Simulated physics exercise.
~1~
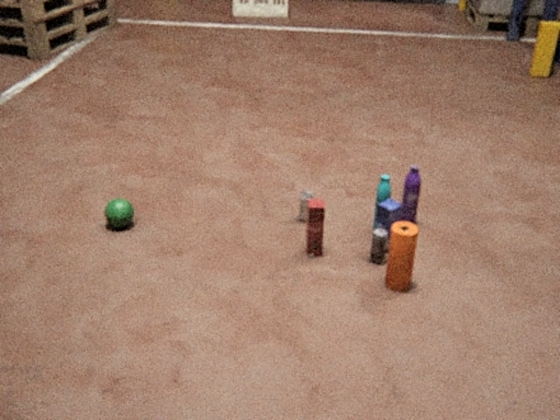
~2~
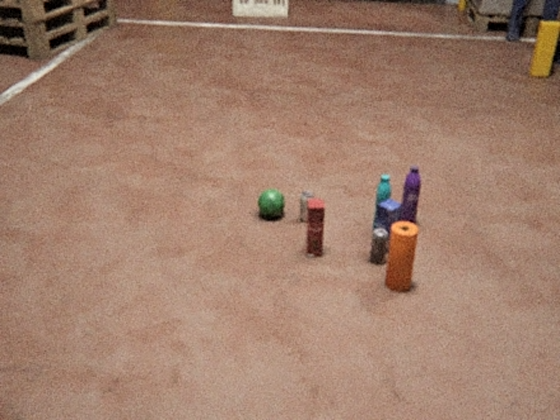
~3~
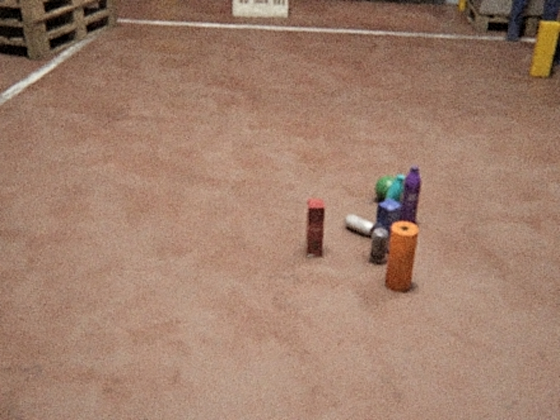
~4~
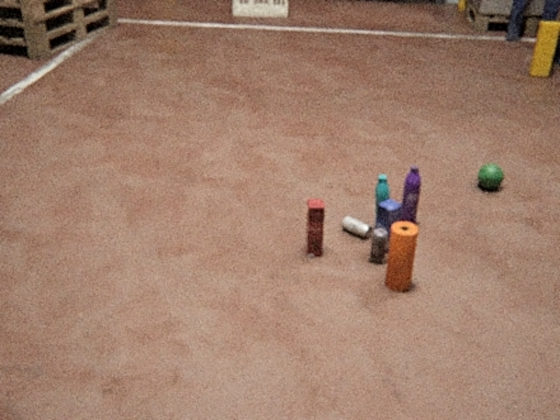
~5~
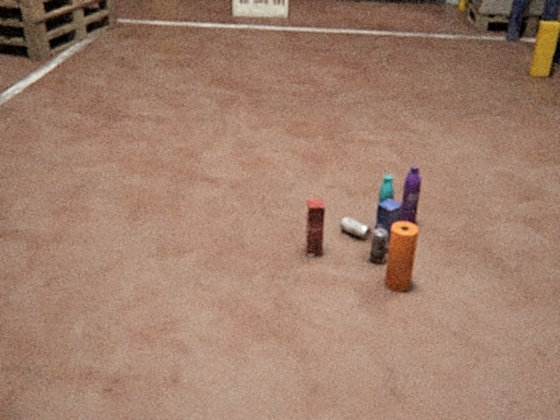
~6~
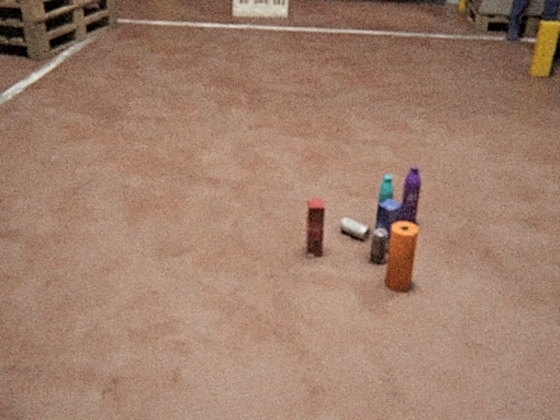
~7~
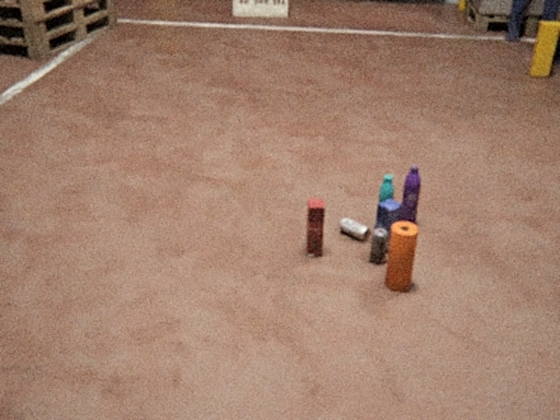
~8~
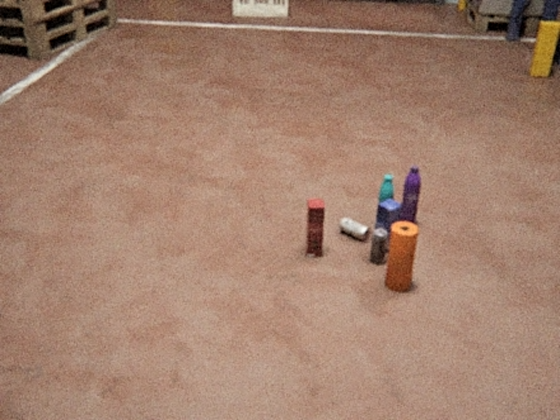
A green ball rolled in from the left across a reddish floor, knocked over a small white can and jostled the turquoise bottle, then rolled out of sight to the right, leaving the can lying among the other bottles and containers, still upright.
